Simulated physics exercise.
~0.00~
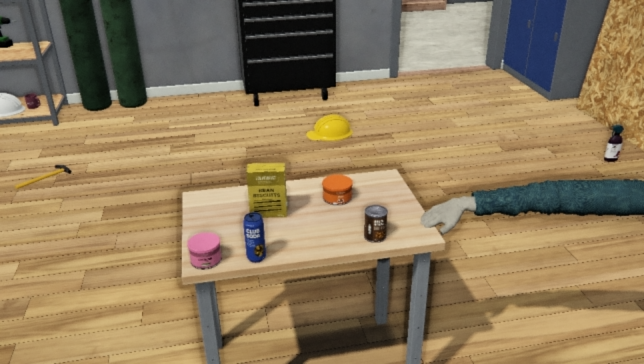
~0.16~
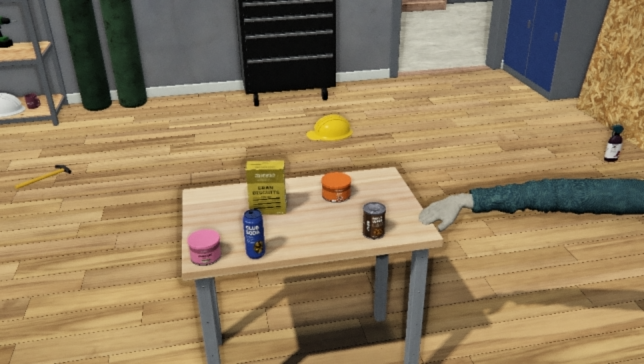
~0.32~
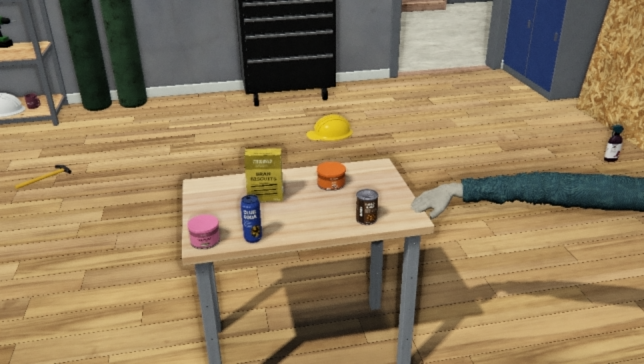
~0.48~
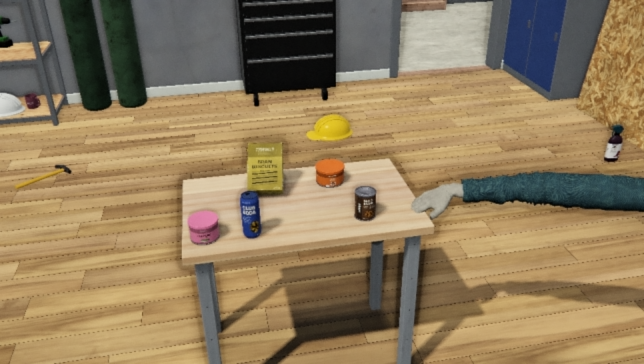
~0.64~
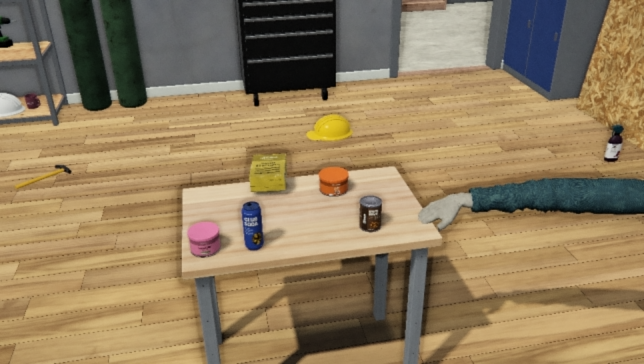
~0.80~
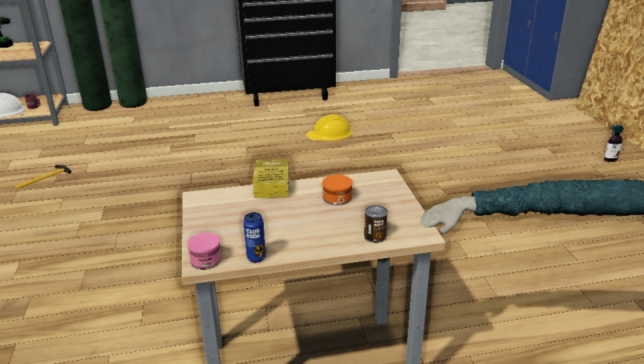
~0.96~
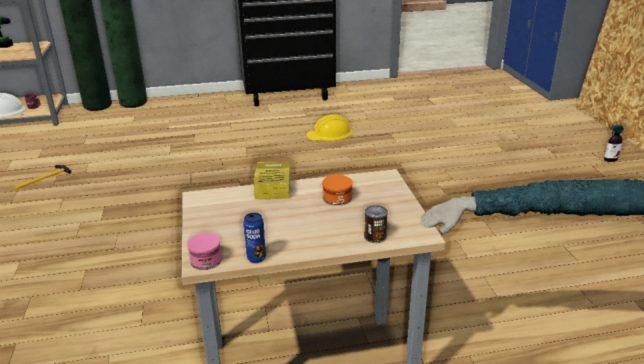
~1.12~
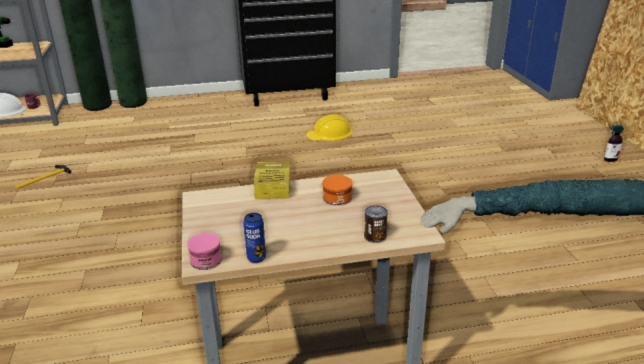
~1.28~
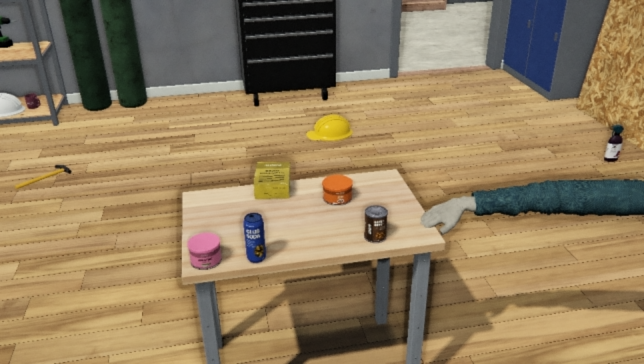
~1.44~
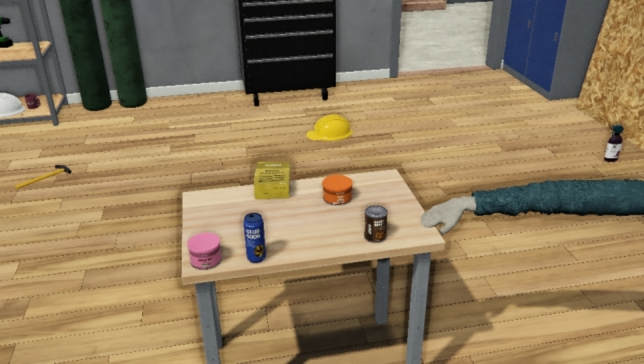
A gloved hand on a long teal sleeve rests at the right edge of a small wooden table with grey legs, seen from above in a workshop with a plank floor. On the table stand a pink tub and a blue can at the left, a tall yellow packet behind them, an orange tub, and a brown tin at the right. The table slides a short way back, carrying everything with it. The yellow packet tips over backward as the table jerks forward again. It ends on its side, while the other four stay in place.
